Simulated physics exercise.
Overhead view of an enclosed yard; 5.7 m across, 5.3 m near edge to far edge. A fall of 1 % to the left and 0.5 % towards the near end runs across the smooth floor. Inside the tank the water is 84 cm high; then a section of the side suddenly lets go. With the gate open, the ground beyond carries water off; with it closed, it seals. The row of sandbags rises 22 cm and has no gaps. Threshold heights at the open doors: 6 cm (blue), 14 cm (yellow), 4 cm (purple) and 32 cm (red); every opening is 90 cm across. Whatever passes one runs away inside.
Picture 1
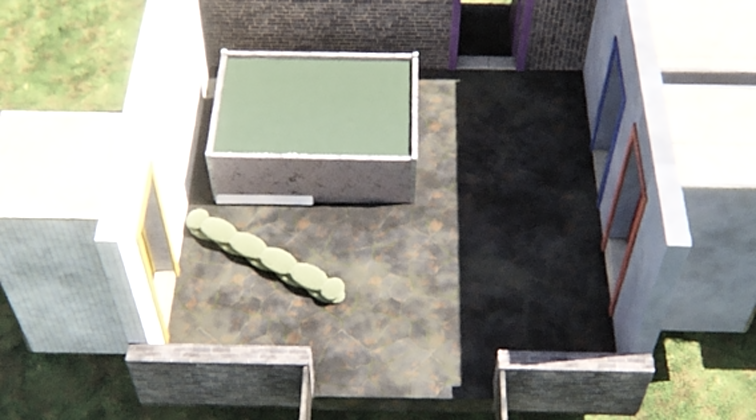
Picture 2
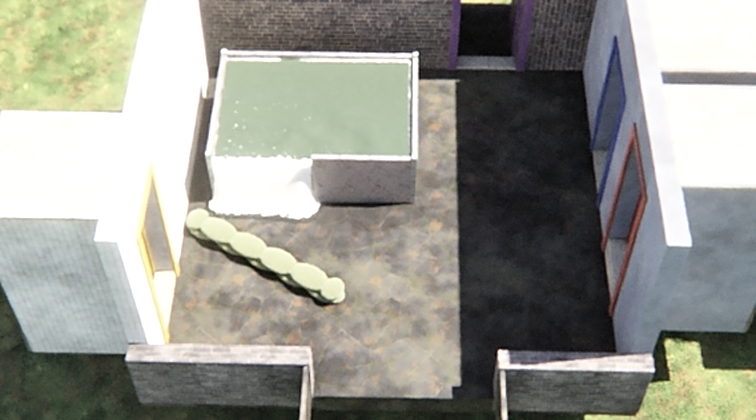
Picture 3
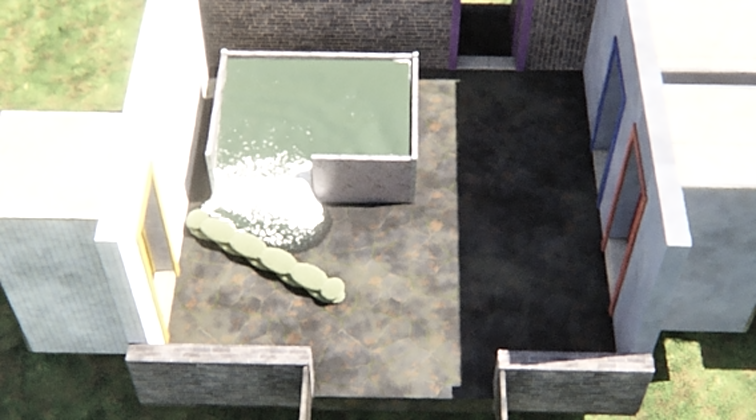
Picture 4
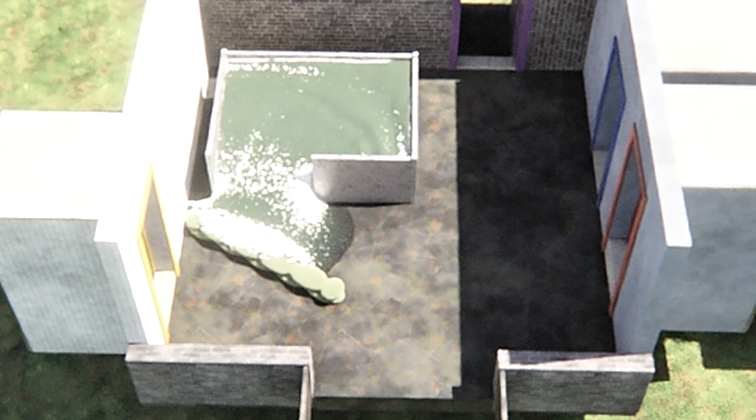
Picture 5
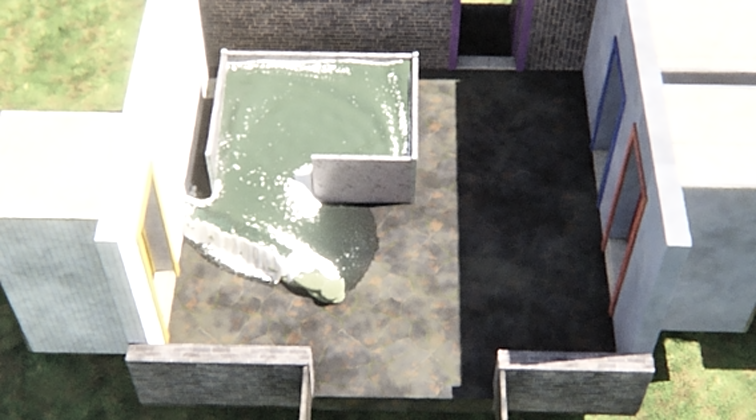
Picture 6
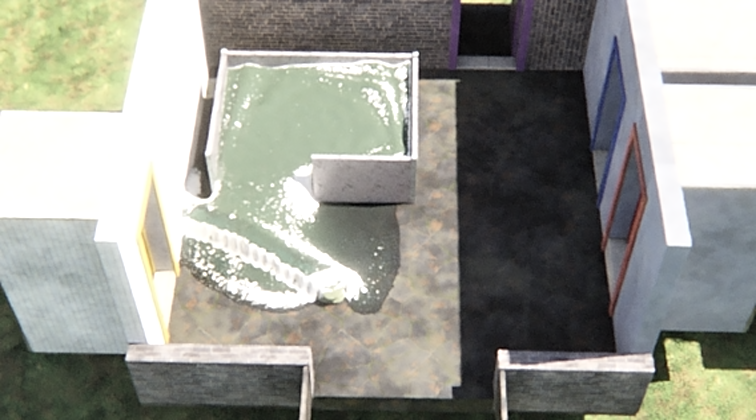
A large walled tank of green water stands at the back left of an enclosed yard with a dark stone floor, seen from high above by a still camera. A pale green row of sandbags lies slantwise before it, between white side walls with yellow, blue and red door surrounds. Water pours through the tank's front left opening, foams across the floor, washes over the sandbags and spreads around them.
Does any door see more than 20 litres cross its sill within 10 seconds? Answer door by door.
Taking each door, the blue door does; the yellow door does; the purple door does; the red door does not.
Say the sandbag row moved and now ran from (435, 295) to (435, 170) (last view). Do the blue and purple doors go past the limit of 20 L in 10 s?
Result: Blue door inside the limit; purple door beyond the limit.
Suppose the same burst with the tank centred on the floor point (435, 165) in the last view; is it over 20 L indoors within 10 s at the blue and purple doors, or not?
So the blue door keeps within it and the purple door keeps within it.
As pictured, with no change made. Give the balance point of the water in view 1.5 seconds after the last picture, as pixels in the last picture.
Around (303, 213).
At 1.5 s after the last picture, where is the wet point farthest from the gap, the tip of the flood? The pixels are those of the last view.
Point: Roughly (616, 383).
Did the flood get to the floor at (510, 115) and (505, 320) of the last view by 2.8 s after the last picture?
I'd call them spared and then drenched.
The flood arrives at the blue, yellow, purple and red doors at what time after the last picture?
Blue: 2.2 s; yellow: 0.3 s; purple: 3.4 s; red: 1.2 s.
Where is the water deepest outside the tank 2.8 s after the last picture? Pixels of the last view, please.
The spot is near (237, 235) in the last view.
Then, 0.7 s after the last picture water covers 45 % of the floor and is deepest (63 cm) near (237, 235); blue door not reached, yellow door 23 cm at the sill, 1 L in, purple door not reached, red door not reached.
Then, 1.5 s after the last picture water covers 65 % of the floor and is deepest (50 cm) near (237, 235); blue door not reached, yellow door 21 cm at the sill, 15 L in, purple door not reached, red door 14 cm at the sill, 0 L in.
Then, 2.8 s after the last picture water covers 75 % of the floor and is deepest (36 cm) near (237, 235); blue door 8 cm at the sill, 0 L in, yellow door 21 cm at the sill, 61 L in, purple door not reached, red door 18 cm at the sill, 0 L in.
Then, 5.3 s after the last picture water covers 95 % of the floor and is deepest (24 cm) near (237, 235); blue door 9 cm at the sill, 13 L in, yellow door 13 cm at the sill, 75 L in, purple door 10 cm at the sill, 4 L in, red door 13 cm at the sill, 0 L in.
Then, 9.3 s after the last picture water covers 95 % of the floor and is deepest (16 cm) near (572, 382); blue door 10 cm at the sill, 35 L in, yellow door 8 cm at the sill, 75 L in, purple door 12 cm at the sill, 204 L in, red door 11 cm at the sill, 0 L in.
